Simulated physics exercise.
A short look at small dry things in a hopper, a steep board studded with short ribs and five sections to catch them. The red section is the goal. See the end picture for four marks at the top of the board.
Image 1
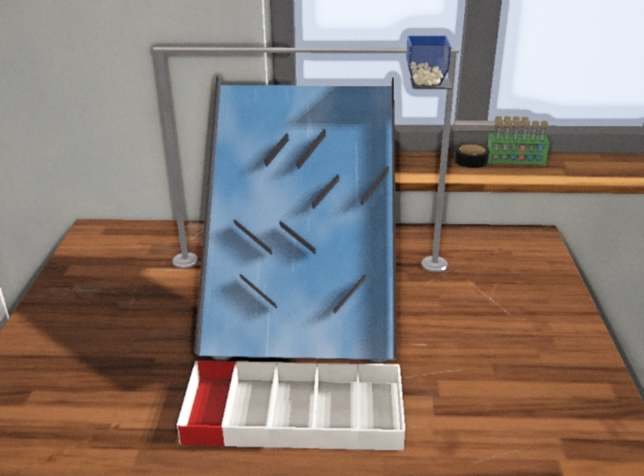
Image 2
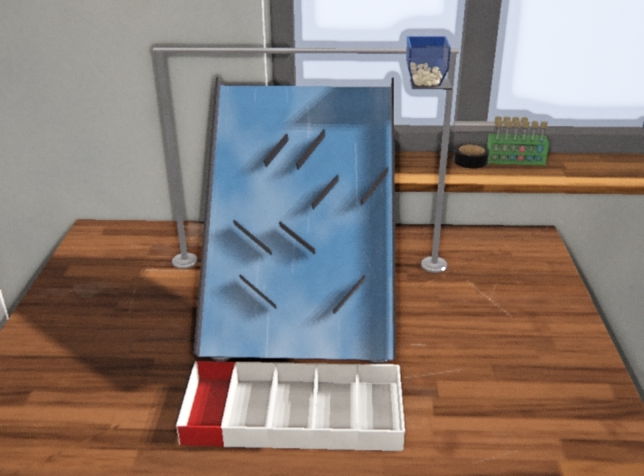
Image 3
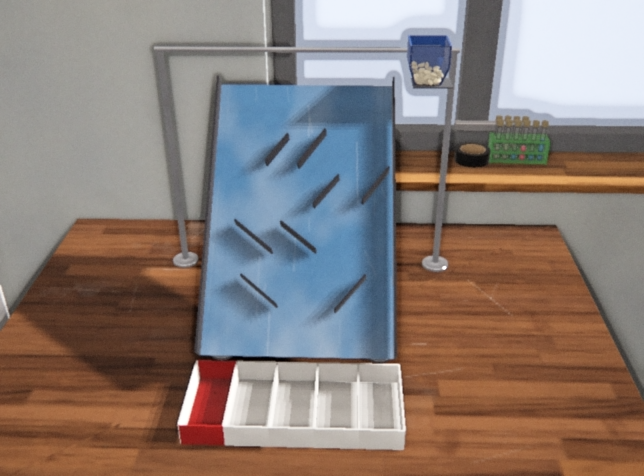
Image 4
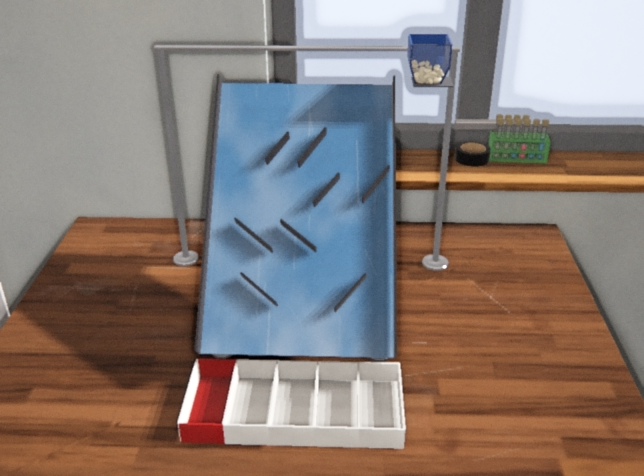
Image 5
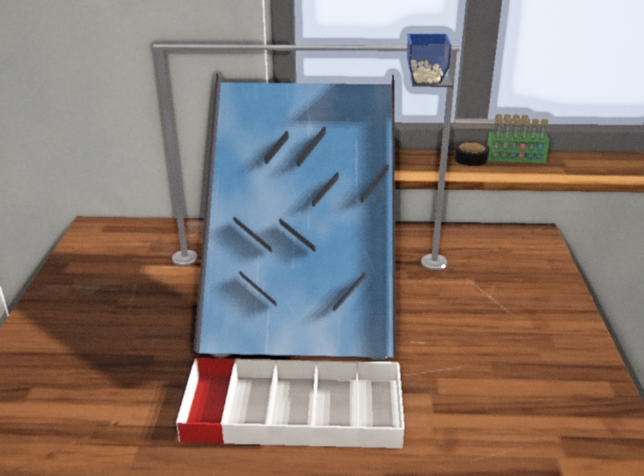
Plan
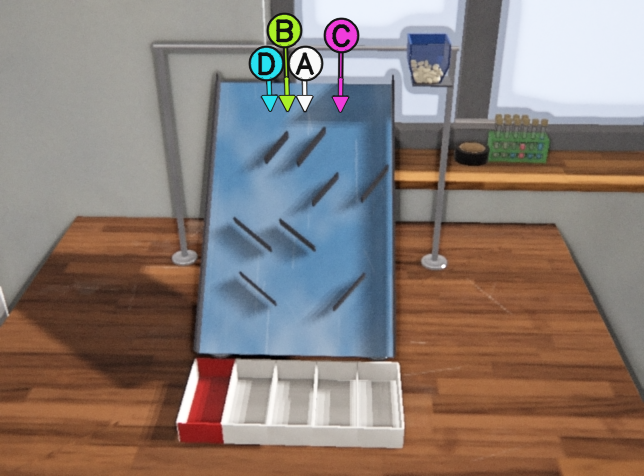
On a wooden tabletop by a window, a small blue hopper of white beans hangs from a metal rail near a steep blue ribbed board, above a five-section tray with a red left section; nothing visibly moves.
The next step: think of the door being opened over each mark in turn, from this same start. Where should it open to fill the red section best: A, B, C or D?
It is D.
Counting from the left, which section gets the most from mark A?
It is the third one.
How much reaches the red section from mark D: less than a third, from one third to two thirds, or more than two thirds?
From one third to two thirds.
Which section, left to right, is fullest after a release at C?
The third.
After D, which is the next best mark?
B it is.
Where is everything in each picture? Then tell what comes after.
The first picture shows hopper at (427, 73), white beans, door shut.
The second picture shows ribs (264, 161) to (287, 134), (297, 164) to (324, 129), (312, 204) to (338, 175).
The third picture shows ribs (363, 199) to (389, 166), (234, 219) to (271, 250), (280, 221) to (315, 249).
The fourth picture shows ribs (241, 272) to (276, 303), (335, 308) to (366, 273).
The fifth picture shows red section at (201, 432), number 1 of 5 from the left.
On the marked copy, mark A meets the board at (304, 105); mark B meets the board at (287, 105); mark C meets the board at (340, 106); mark D meets the board at (269, 105).
For mark A, a small part in the red section, most in other sections.
For mark B, about a third in the red section, about two thirds in other sections.
For mark C, none in the red section, nearly all in other sections.
For mark D, about half in the red section, about half in other sections, a stray few held on the board.
